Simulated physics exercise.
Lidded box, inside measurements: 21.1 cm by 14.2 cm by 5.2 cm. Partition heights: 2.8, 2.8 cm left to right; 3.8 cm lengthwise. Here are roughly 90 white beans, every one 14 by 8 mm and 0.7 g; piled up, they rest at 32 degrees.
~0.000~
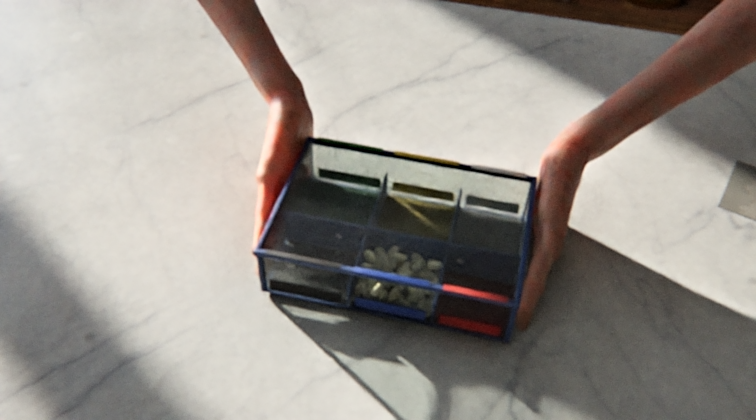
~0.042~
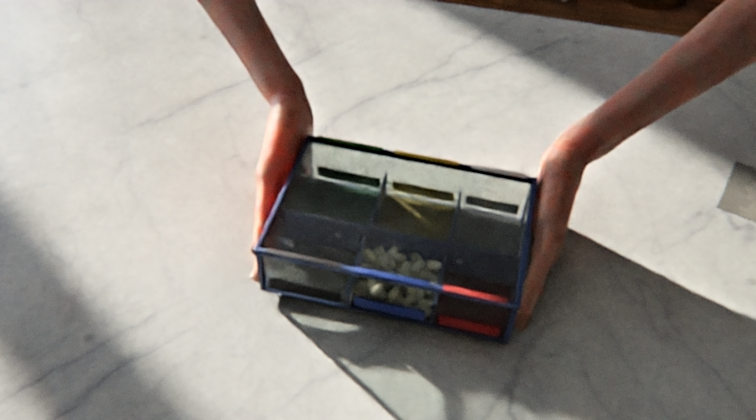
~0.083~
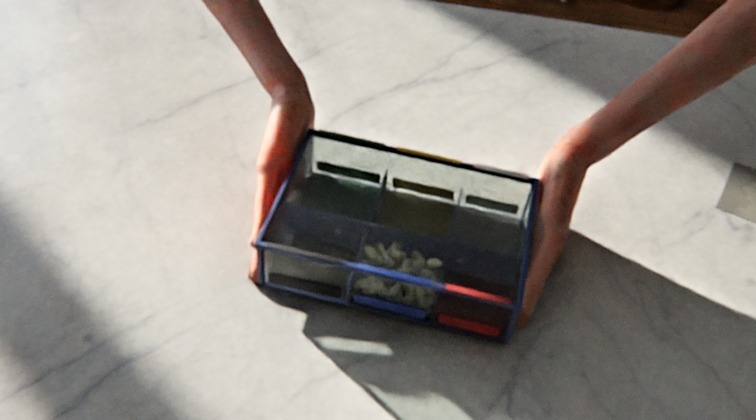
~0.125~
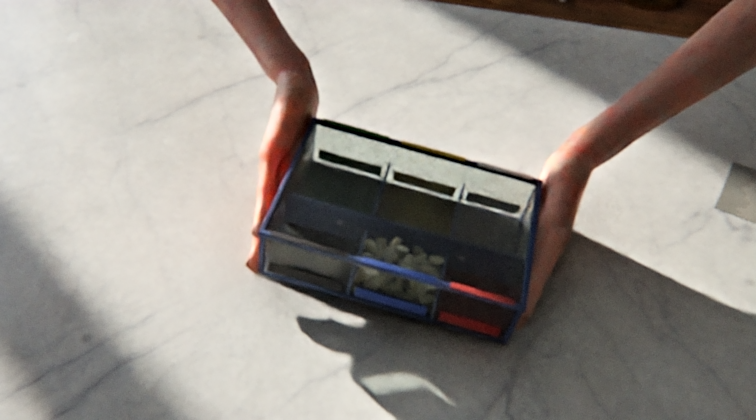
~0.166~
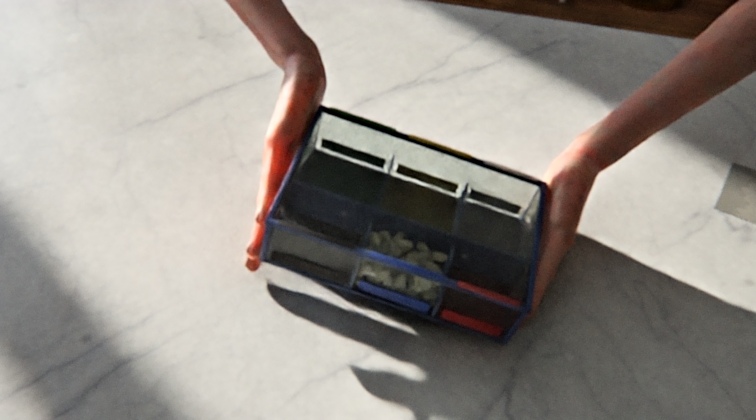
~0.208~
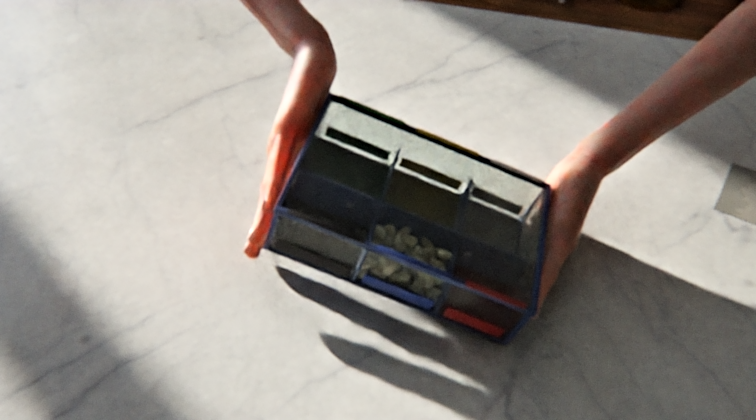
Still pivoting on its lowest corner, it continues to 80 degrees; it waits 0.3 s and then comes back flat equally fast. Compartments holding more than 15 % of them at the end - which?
Red yes, blue yes, green no, yellow no, white no, black no.
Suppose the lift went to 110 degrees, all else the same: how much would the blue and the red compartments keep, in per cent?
In per cent, blue gets 0 and red gets 90.
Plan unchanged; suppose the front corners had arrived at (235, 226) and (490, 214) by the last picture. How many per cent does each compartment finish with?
In per cent, the final split is red 0, blue 45, green 30, yellow 0, white 0, black 30.
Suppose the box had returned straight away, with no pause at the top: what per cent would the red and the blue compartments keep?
That would leave red with 50 percent and blue with 50 percent.
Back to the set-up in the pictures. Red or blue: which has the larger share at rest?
Red.
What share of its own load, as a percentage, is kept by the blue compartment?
It works out to near 40 percent.
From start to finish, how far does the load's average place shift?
5.5 cm or thereabouts.
After 0.99 s, tilt 80 degrees; red 45 %, blue 55 %.
Then, at 1.51 s, tilt 43 degrees; red 60 %, blue 40 %.
After 2.10 s, tilt 0 degrees; red 60 %, blue 40 %.
In the end, at 2.4 s, red 60 %, blue 40 %, green 0 %, yellow 0 %, white 0 %, black 0 %.
